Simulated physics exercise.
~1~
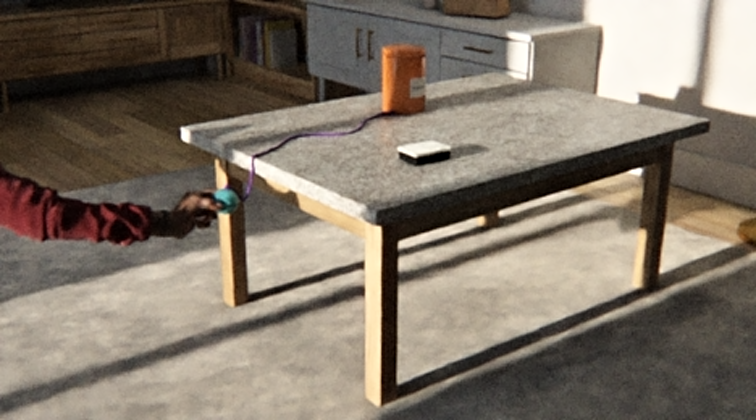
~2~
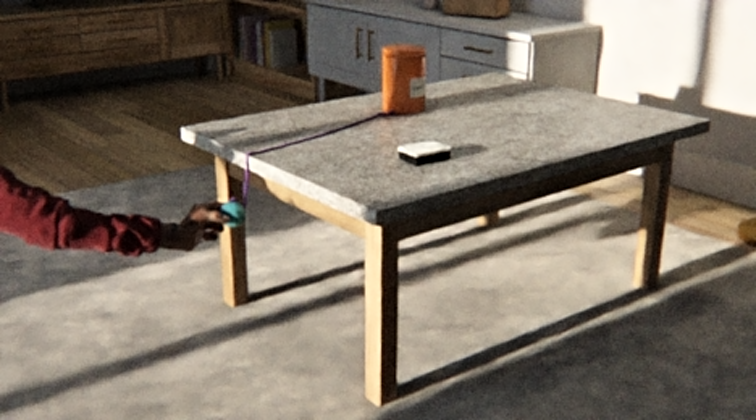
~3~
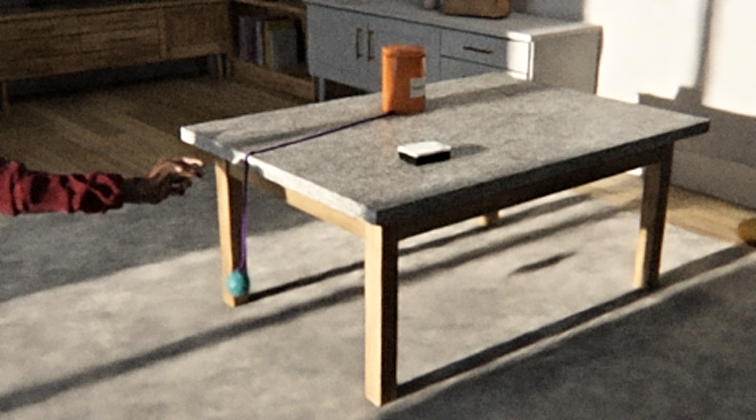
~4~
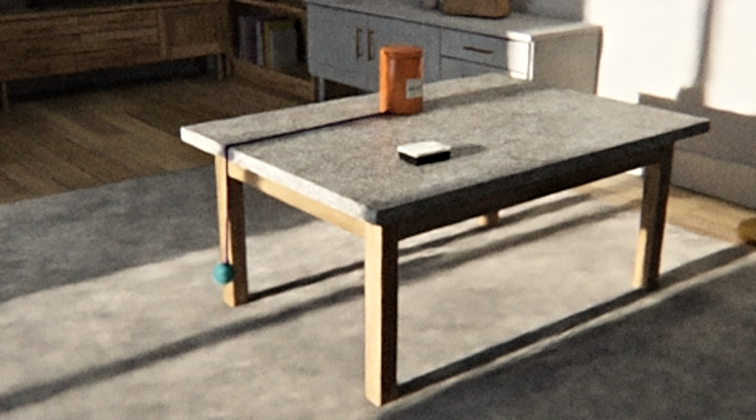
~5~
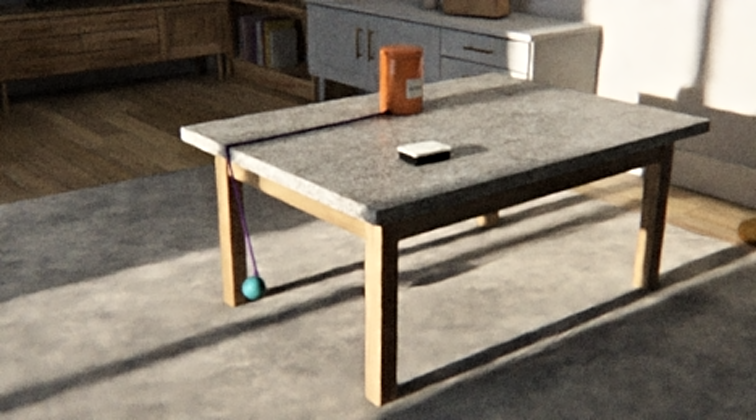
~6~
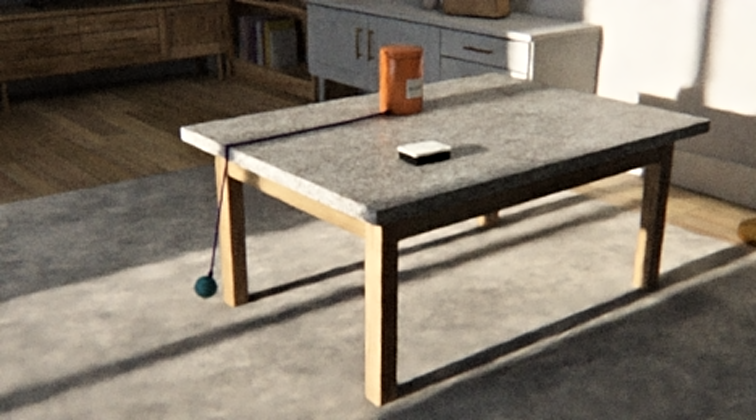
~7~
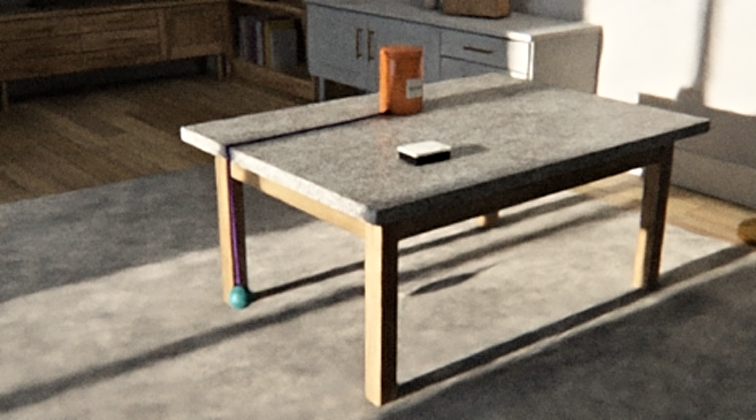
A turquoise ball, lowered and released by a hand, swings on a shoelace, left dangling.
